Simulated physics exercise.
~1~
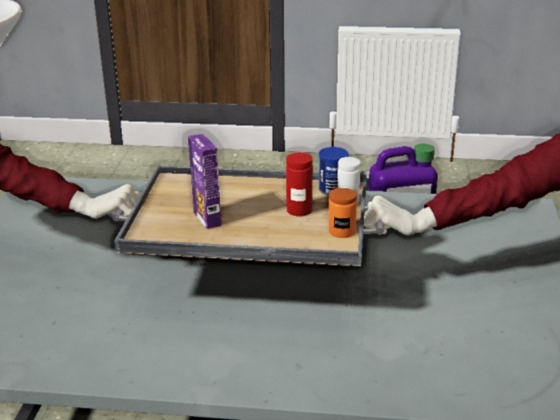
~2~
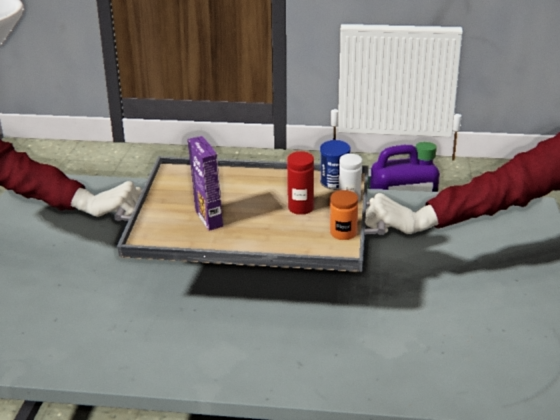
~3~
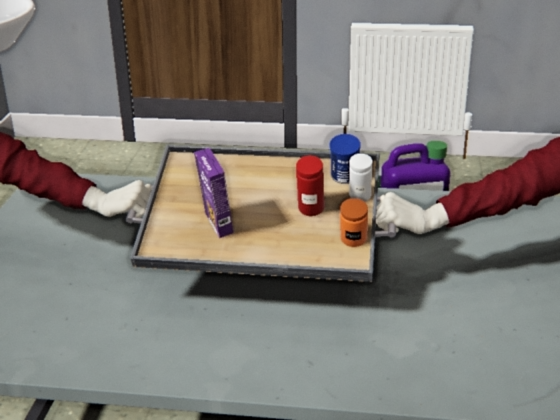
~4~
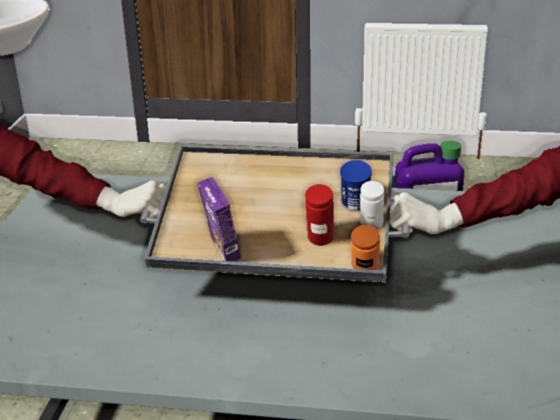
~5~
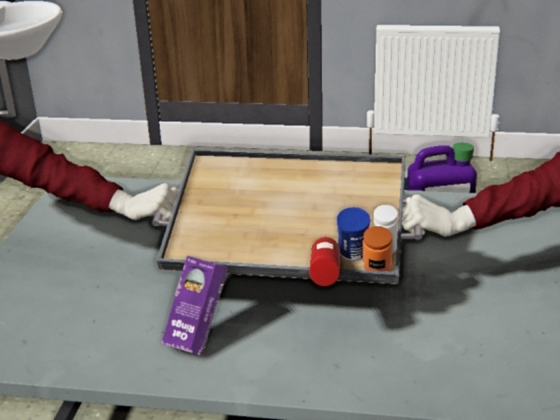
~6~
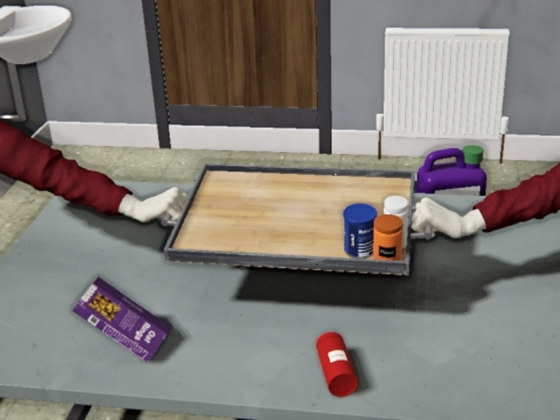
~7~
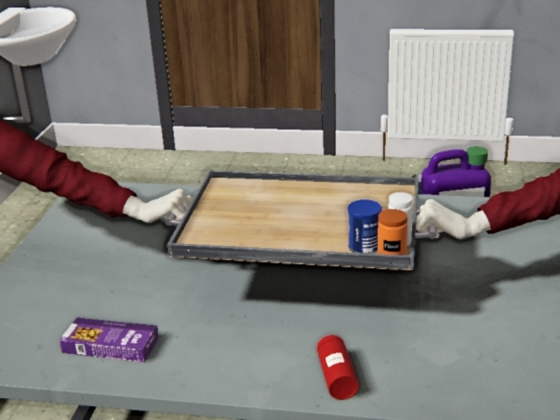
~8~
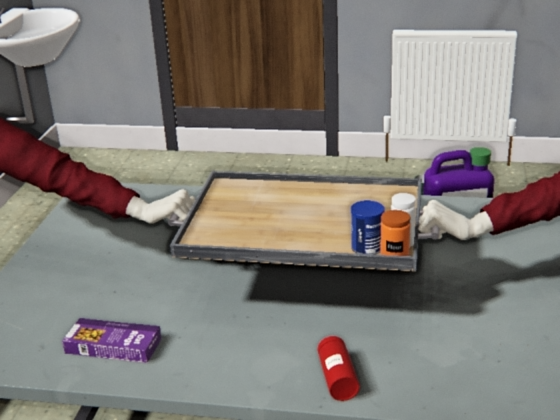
A purple packet and a red jar slid off a tray held by two hands as it tipped towards the near side, landing on the grey surface below, while the blue tin, orange jar and white shaker shifted but stayed upright on the levelled tray.
